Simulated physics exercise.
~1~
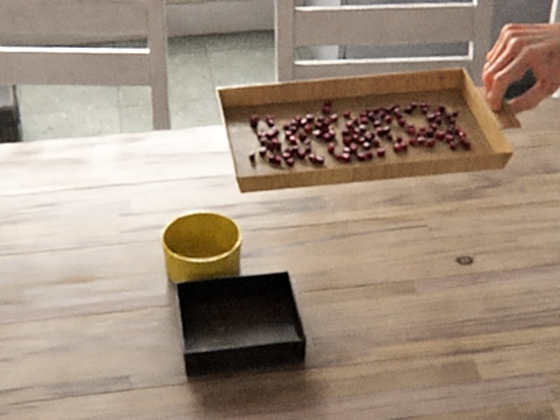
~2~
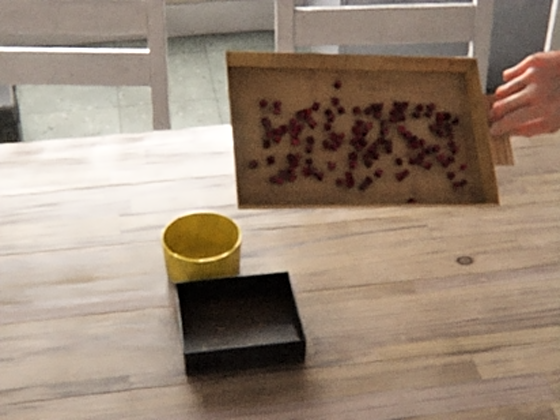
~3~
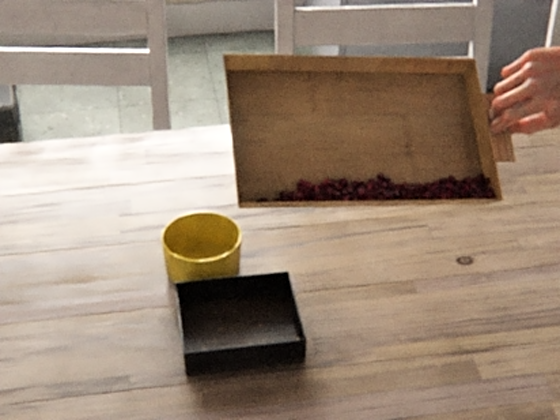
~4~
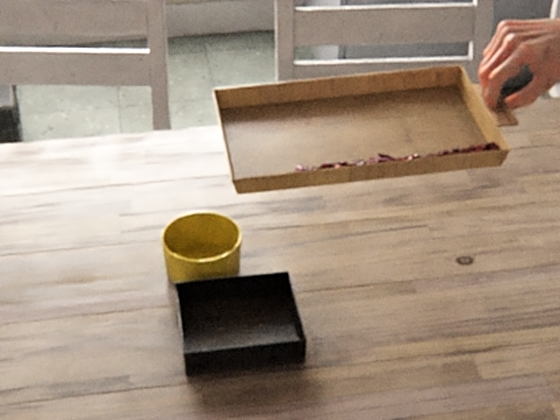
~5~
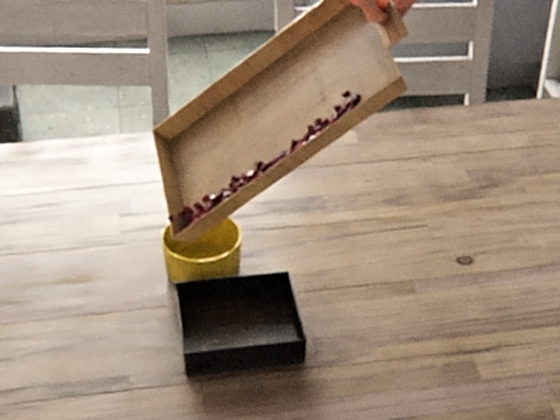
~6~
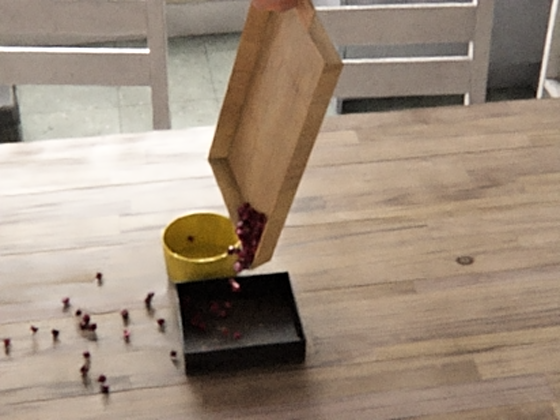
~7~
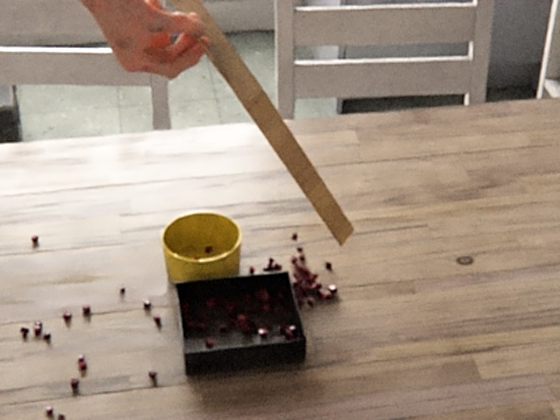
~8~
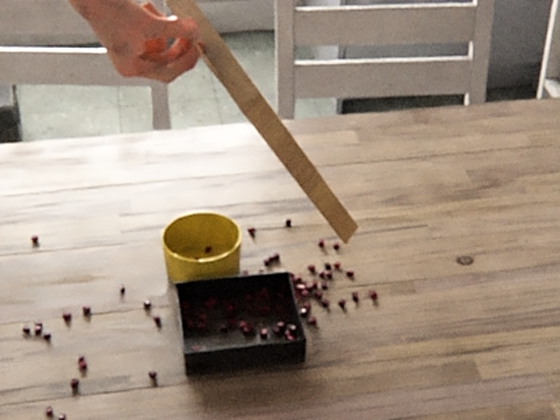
On a wooden table, a hand tips dark red pieces from a tray, scattering many around a black tin.
